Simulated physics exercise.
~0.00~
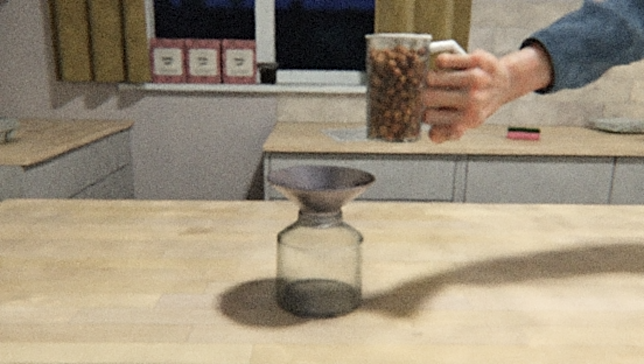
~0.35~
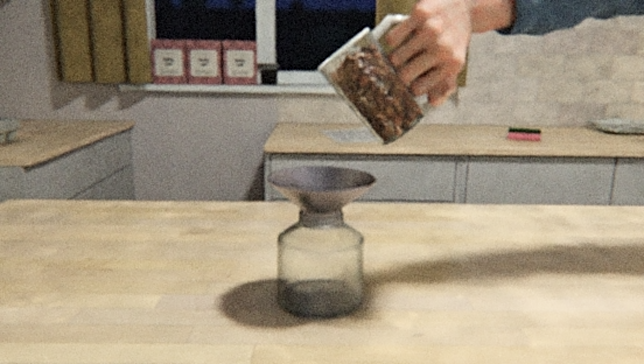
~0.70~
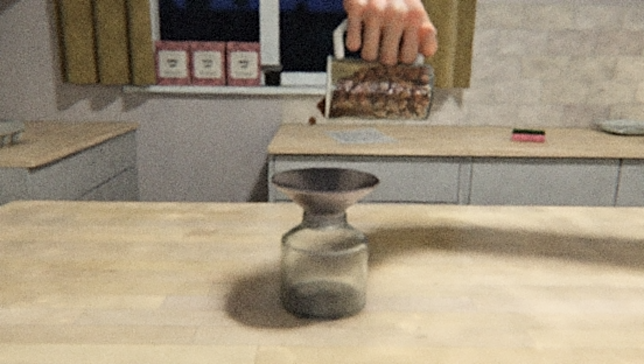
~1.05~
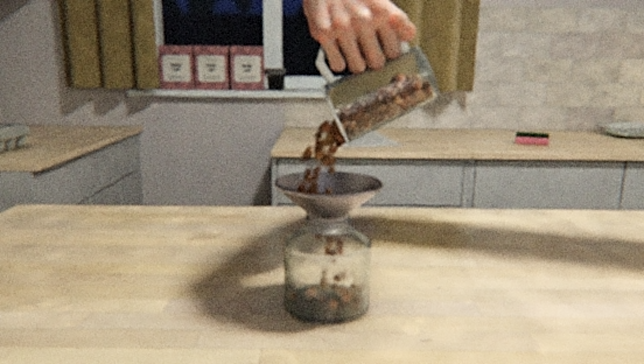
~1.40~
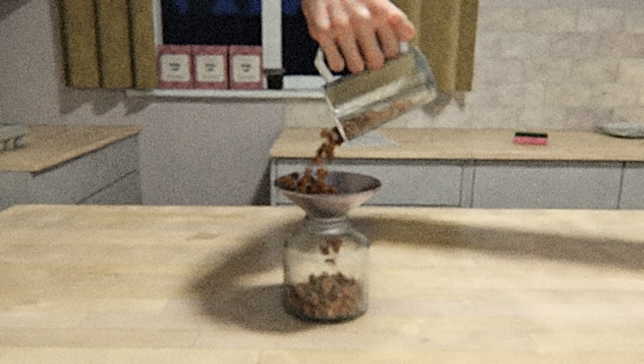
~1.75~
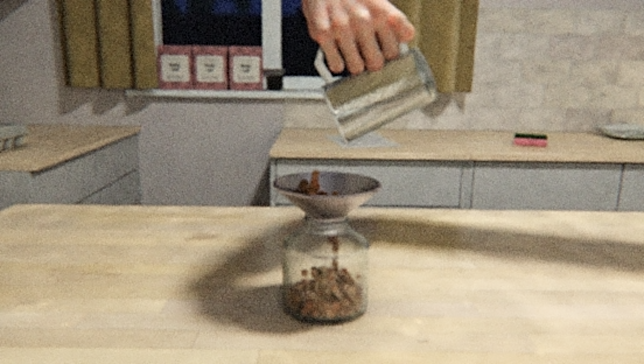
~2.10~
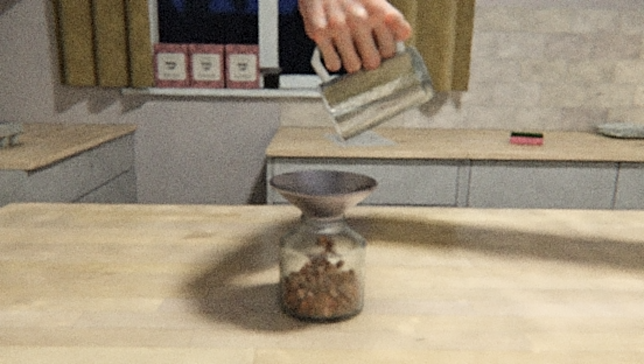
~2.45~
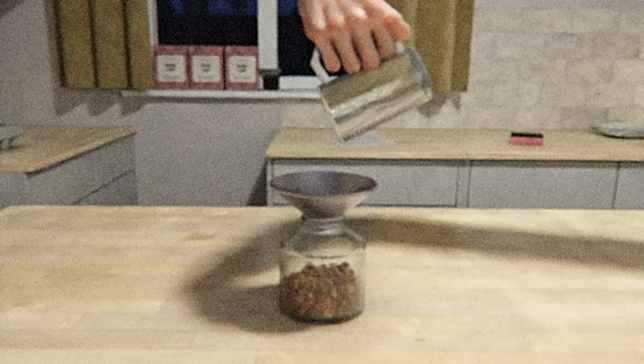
In a kitchen with pale grey cabinets, olive curtains and a dark window, a slightly swaying view looks across a light wooden counter. A clear jar topped with a grey funnel stands near the middle, while a hand in a blue sleeve holds a glass cup of small brown balls above it. The hand moves the cup left and tips it onto its side, then further down. The balls tumble into the funnel and drop through, piling up in the jar. The cup empties, the funnel clears, and the brown heap rests inside the jar with none spilt on the counter.
